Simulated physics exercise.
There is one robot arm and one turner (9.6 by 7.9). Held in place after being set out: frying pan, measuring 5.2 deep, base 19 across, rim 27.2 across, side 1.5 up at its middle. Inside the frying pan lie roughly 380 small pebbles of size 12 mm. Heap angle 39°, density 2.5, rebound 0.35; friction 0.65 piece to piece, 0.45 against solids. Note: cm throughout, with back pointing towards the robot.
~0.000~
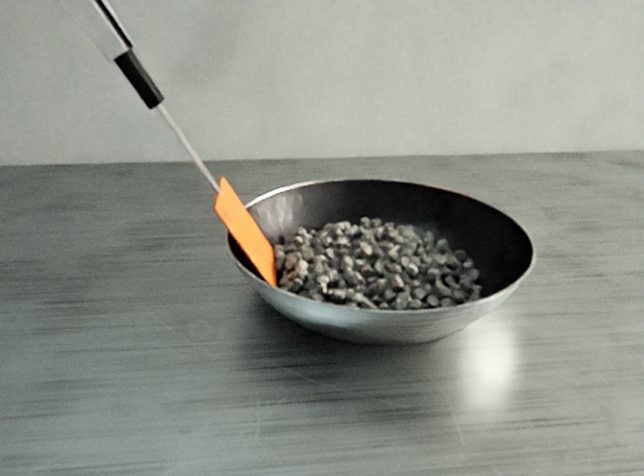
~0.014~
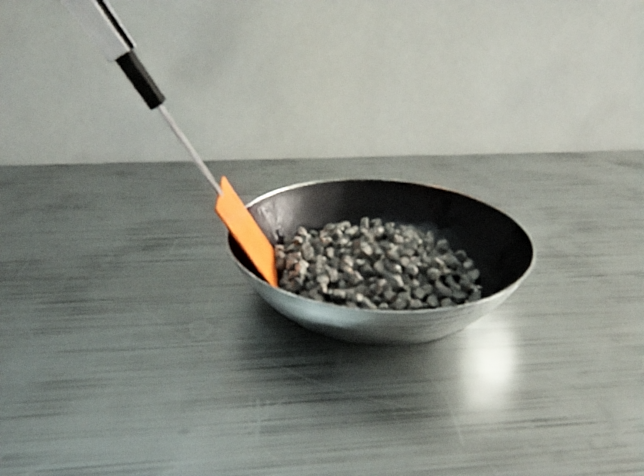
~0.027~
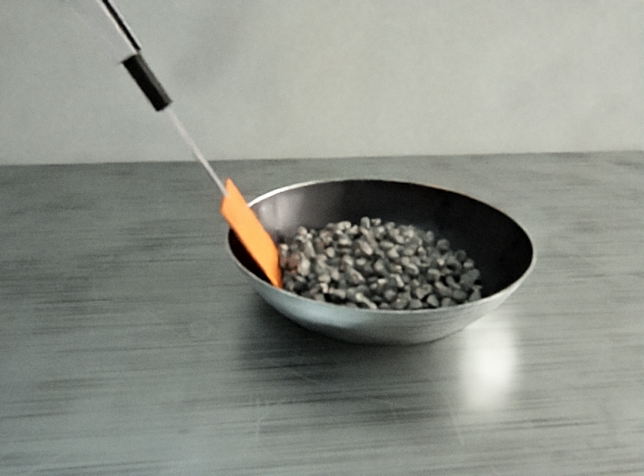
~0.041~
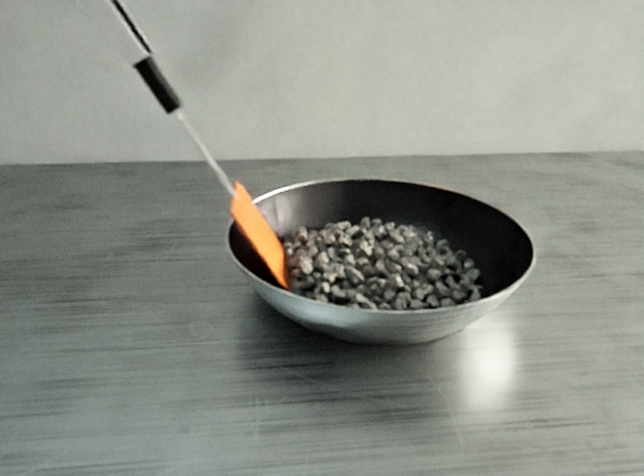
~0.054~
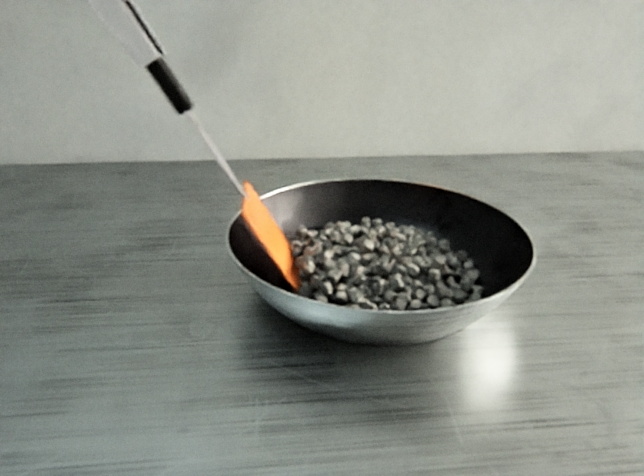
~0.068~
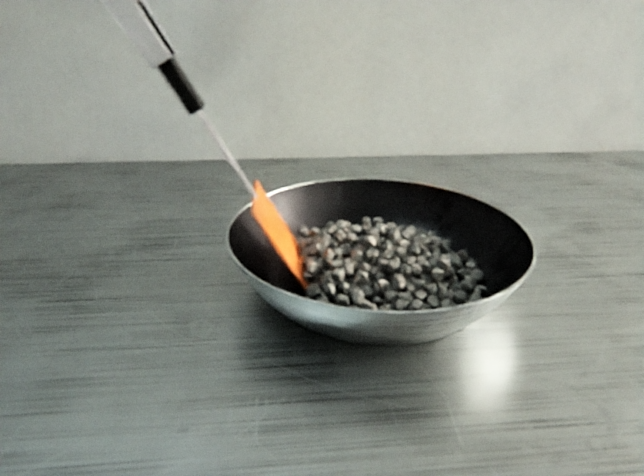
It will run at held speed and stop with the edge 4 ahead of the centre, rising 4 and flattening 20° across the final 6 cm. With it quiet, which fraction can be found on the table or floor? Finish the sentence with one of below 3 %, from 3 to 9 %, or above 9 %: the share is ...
The share is below 3 %.
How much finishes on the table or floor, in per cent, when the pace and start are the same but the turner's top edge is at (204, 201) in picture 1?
Roughly 0%.
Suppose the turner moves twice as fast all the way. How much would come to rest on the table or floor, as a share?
Some 5 in a hundred.
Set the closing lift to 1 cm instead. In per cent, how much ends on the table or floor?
It comes to around 0 percent.
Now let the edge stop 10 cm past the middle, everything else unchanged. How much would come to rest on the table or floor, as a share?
Close to 20 per cent would end on the table or floor.
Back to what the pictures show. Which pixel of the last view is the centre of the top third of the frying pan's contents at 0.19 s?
I'd say close to (414, 253).
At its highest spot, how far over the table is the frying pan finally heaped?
About 5.0 cm above the table.
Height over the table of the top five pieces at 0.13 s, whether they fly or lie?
4 cm.
After 0.13 s, sloping 61°, highest piece 4 above the table; 376 in the frying pan.
After 0.19 s, sloping 51°, highest piece 5 above the table; 376 in the frying pan.
After 0.41 s, sloping 41°, highest piece 5 above the table; 376 in the frying pan.
After 1.46 s, sloping 41°, highest piece 5 above the table; 376 in the frying pan.
At rest, 376 in the frying pan. That is 0 % on the table or floor.
